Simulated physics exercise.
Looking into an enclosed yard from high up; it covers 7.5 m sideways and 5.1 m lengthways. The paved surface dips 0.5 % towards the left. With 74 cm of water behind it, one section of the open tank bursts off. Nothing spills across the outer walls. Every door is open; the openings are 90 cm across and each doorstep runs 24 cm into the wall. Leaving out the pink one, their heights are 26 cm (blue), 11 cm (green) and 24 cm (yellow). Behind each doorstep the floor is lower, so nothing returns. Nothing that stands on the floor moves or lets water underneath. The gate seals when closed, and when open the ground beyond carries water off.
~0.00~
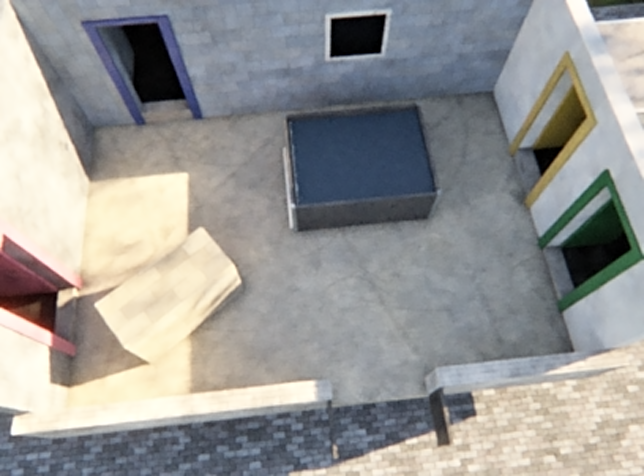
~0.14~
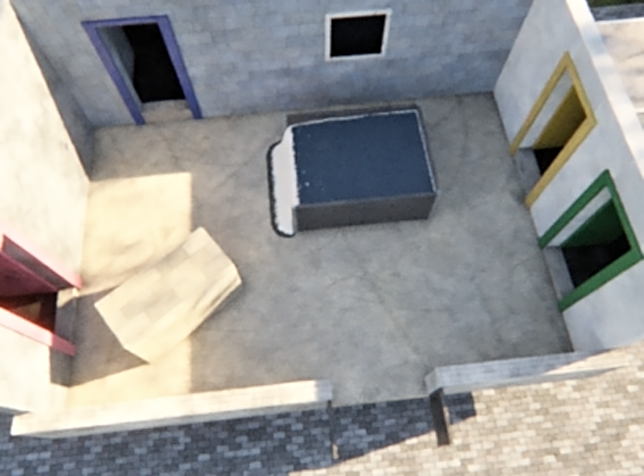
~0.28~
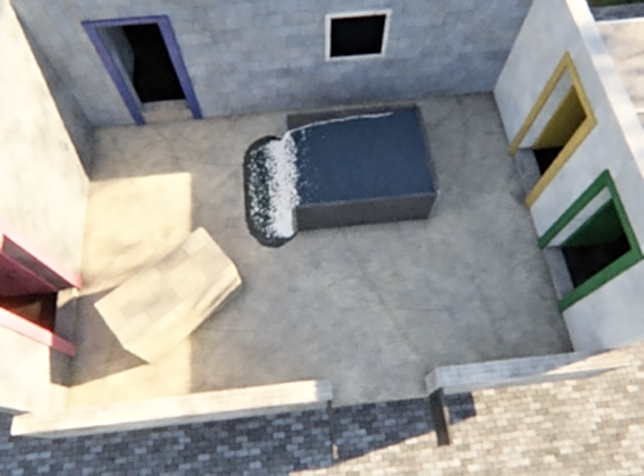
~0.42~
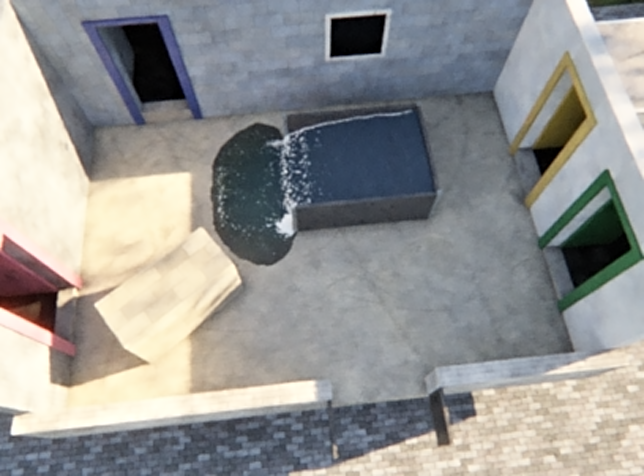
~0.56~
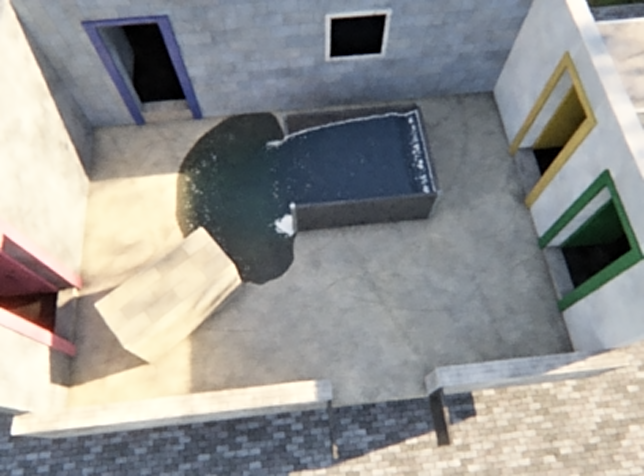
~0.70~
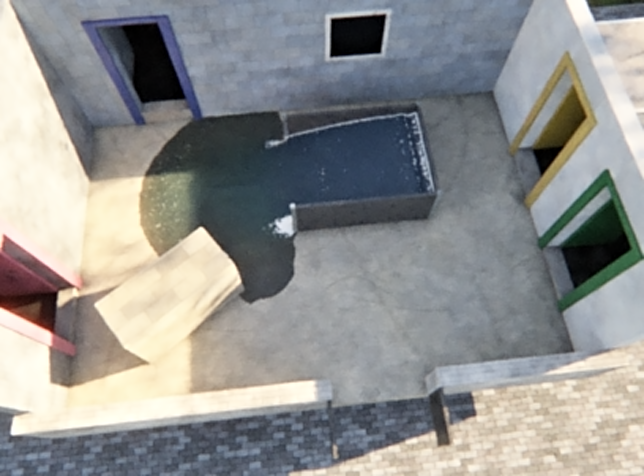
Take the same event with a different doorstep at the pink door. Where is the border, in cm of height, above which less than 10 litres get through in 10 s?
At least 20 cm or so.
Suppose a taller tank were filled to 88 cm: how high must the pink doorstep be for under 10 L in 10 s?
About 24 cm.
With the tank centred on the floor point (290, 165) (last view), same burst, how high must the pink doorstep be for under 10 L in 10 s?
Then roughly 23 cm.
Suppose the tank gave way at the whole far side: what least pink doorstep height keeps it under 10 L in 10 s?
Then roughly 10.0 cm.
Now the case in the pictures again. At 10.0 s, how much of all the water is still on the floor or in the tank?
Some 94 per cent remains.
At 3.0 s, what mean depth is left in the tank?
Some 16 cm.
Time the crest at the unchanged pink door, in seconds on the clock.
At about 5.0 s.
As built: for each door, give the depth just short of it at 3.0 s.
In cm: Blue 25, green 0, yellow 0, pink 19.
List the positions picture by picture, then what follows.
The open tank at (359, 156) is whole and still, 74 cm deep; the pink door at (43, 297) is dry, in the first frame.
The gap is at (292, 177), the front 0.4 m out at (275, 219); the back of the open tank holds 74 cm, in the second frame.
Water pours out at (292, 179) and has run 0.8 m, to (250, 215); about 13 cm deep outside, 74 cm at the back, in the third frame.
The front is at (218, 219), 1.3 m from the gap at (292, 180); 2.8 m2 of floor is wet, 73 cm left at the back, in the fourth frame.
Water pours out at (292, 180) and has run 1.9 m, to (182, 219); about 8 cm deep outside, 67 cm at the back, in the fifth frame.
The front is at (147, 222), 2.5 m from the gap at (293, 180); 6.6 m2 of floor is wet, 61 cm left at the back; the pink door at (43, 297), 4.1 m from the gap, is still 1.7 m from the nearest water, in the sixth frame.
After 1.4 s water covers 35 % of the floor, deepest (40 cm) near (95, 129); 7 cm at the pink door, 0 litres in over its 13 cm doorstep.
After 3.0 s water covers 50 % of the floor, deepest (34 cm) near (173, 130); 19 cm at the pink door, 25 litres in over its 13 cm doorstep.
After 10.0 s water covers 100 % of the floor, deepest (12 cm) near (430, 173); 8 cm at the pink door, 84 litres in over its 13 cm doorstep.
At the pink door as built, the water arrived by 1.4 s and peaked near 22 cm at 4.8 s.
With a doorstep of 18.5 cm, 18 litres would have come in within the 10 s; with 21.5 cm, 5 litres. So under 10 litres takes about 20 cm.
